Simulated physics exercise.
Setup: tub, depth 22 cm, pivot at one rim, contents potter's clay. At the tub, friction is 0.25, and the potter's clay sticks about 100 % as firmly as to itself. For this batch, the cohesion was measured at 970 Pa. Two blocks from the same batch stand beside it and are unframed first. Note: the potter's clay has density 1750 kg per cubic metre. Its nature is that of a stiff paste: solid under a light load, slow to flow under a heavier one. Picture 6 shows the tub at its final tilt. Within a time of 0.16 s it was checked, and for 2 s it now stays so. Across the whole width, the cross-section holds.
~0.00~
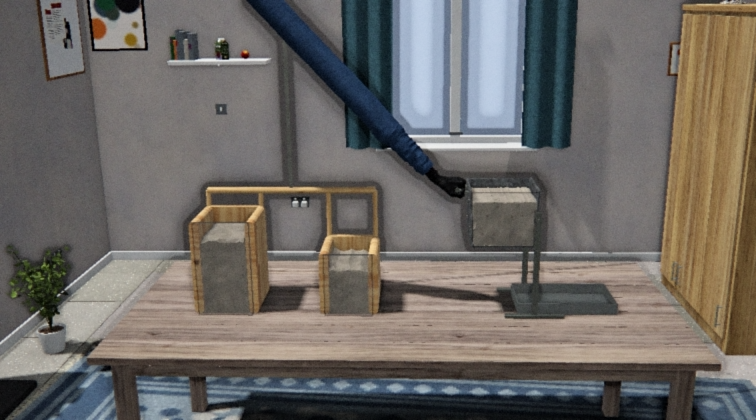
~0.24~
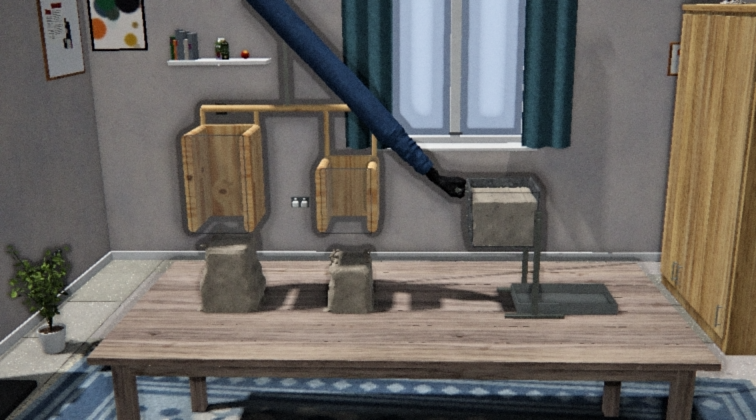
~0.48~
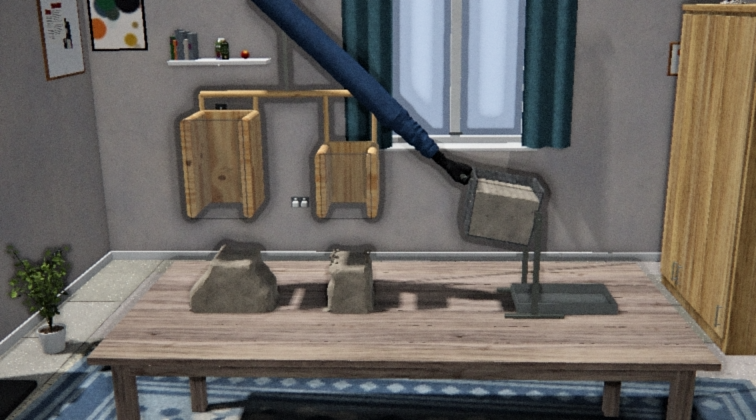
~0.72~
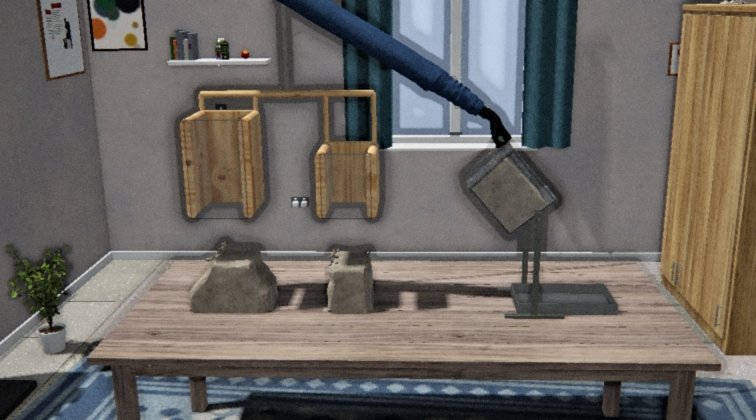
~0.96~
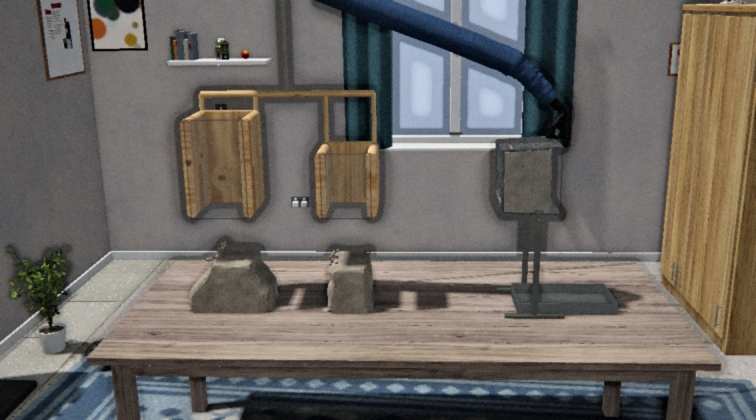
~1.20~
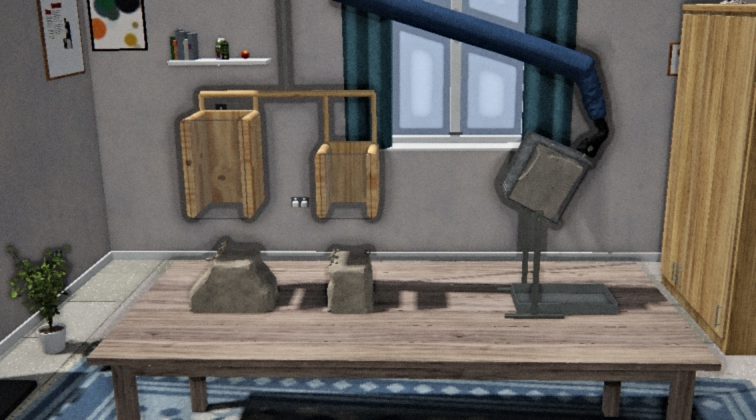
The clip opens on two wooden boxes around grey clay blocks on a table, beside a clay-filled tub on a stand. The boxes lift, and the taller left block slumps and widens while the shorter one keeps its height. Then a blue arm turns the tub clockwise past its side, clay still inside.
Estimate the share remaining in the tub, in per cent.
Roughly 17 per cent remains in the tub.
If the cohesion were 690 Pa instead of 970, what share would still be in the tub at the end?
It would come to about 14 %.
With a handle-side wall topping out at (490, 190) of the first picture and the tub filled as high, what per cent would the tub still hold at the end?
100 %.
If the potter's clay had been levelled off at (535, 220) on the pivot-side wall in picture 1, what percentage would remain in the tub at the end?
Then about 20 %.
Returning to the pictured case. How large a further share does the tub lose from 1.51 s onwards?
Later share of the load: Approx. 16 %.
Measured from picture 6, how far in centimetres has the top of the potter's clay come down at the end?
0 cm.
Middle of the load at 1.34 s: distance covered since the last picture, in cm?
7 cm.
By 1.34 s, the tub is at 116 degrees and holds 77 %.
By 1.51 s, the tub is at 116 degrees and holds 33 %.
By 1.68 s, the tub is at 116 degrees and holds 17 %.
By 1.85 s, the tub is at 116 degrees and holds 17 %.
By 3.20 s, at the end, the tub is at 116 degrees and holds 17 %.
